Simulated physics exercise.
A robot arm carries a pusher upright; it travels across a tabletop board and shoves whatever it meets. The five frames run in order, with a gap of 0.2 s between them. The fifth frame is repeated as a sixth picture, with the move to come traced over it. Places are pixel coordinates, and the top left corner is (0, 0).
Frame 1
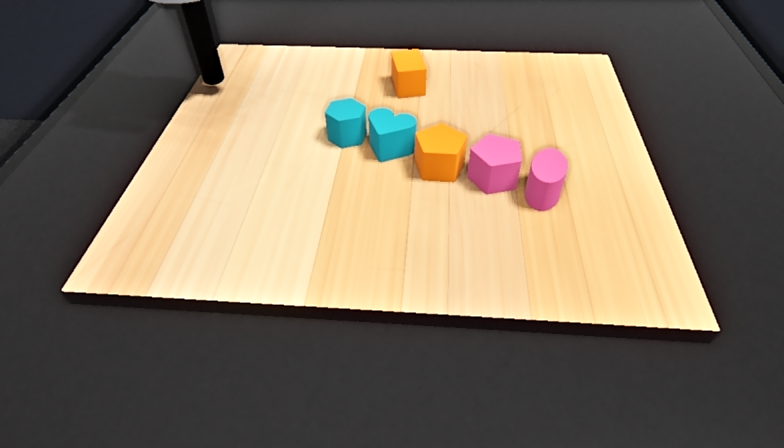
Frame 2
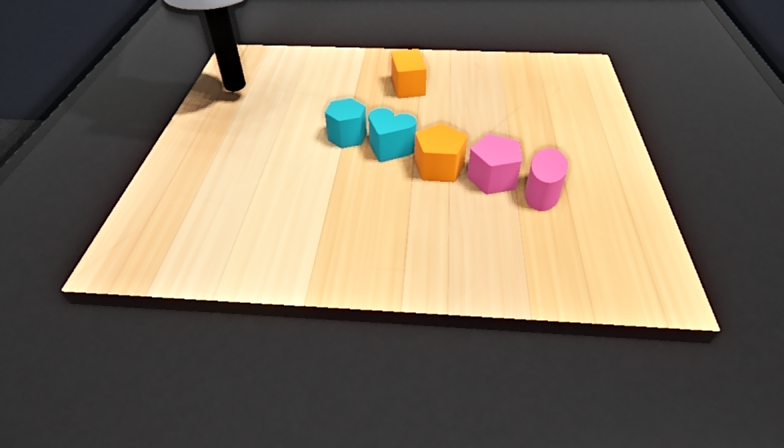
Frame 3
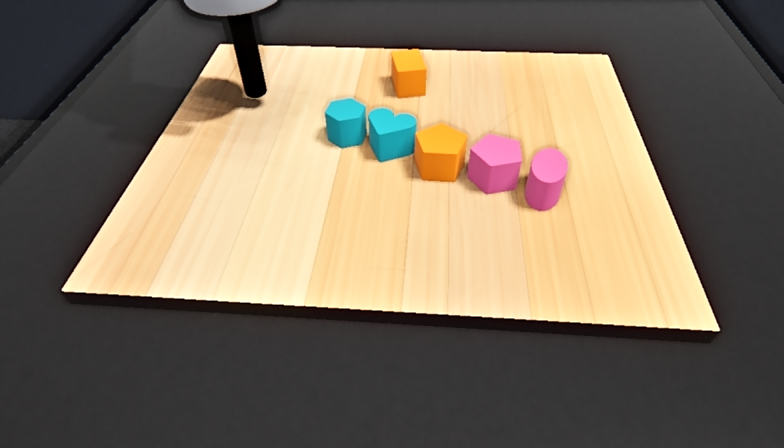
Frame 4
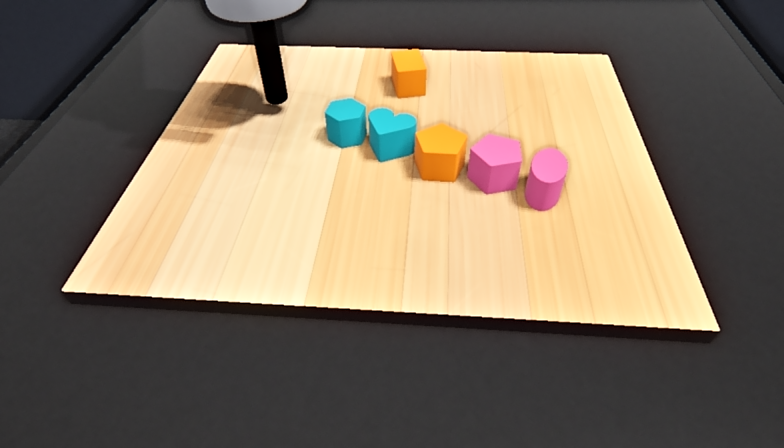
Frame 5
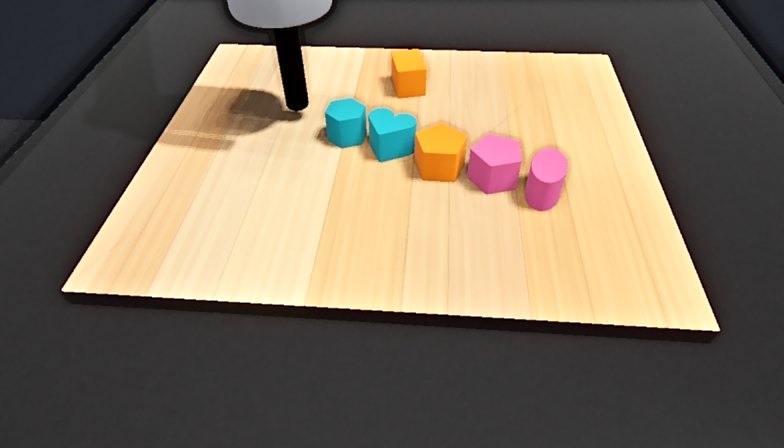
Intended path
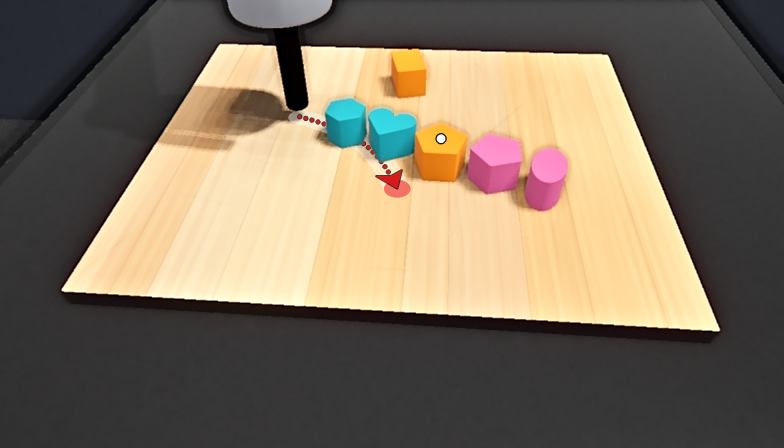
The footage shows a black rod-shaped pusher moving right and slightly toward the viewer across a wooden board, nearing a turquoise hexagonal block, while the row of turquoise, orange and pink blocks and a separate orange block remain still.
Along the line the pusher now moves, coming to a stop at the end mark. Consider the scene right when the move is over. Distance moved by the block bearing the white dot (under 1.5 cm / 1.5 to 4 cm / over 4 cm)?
It is going to finish 1.5 to 4 cm from where it is now.
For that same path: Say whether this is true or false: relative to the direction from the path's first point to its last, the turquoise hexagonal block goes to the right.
That is false.
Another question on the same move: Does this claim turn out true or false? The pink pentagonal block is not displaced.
False - the claim does not hold.
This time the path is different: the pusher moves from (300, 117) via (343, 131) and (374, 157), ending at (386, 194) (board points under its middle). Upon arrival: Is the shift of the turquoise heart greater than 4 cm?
I expect so.
The drawn path runs from (300, 117) via (342, 131) and (376, 155), ending at (397, 189); the dot is on the orange pentagonal block.
What follows on the original path. One third of the way, pusher at (341, 120); turquoise hexagonal block at (364, 115); turquoise heart at (404, 124); orange pentagonal block at (446, 140).
Two thirds of the way, pusher at (376, 144); turquoise hexagonal block at (407, 126), turned 75° anticlockwise; turquoise heart at (446, 123), turned 20° clockwise; orange pentagonal block at (463, 150); pink pentagonal block at (513, 154), turned 15° anticlockwise.
At the end, pusher at (397, 177); turquoise hexagonal block at (416, 132), turned 95° anticlockwise; turquoise heart at (452, 122); orange pentagonal block at (464, 150); pink pentagonal block at (513, 154), turned 15° anticlockwise.
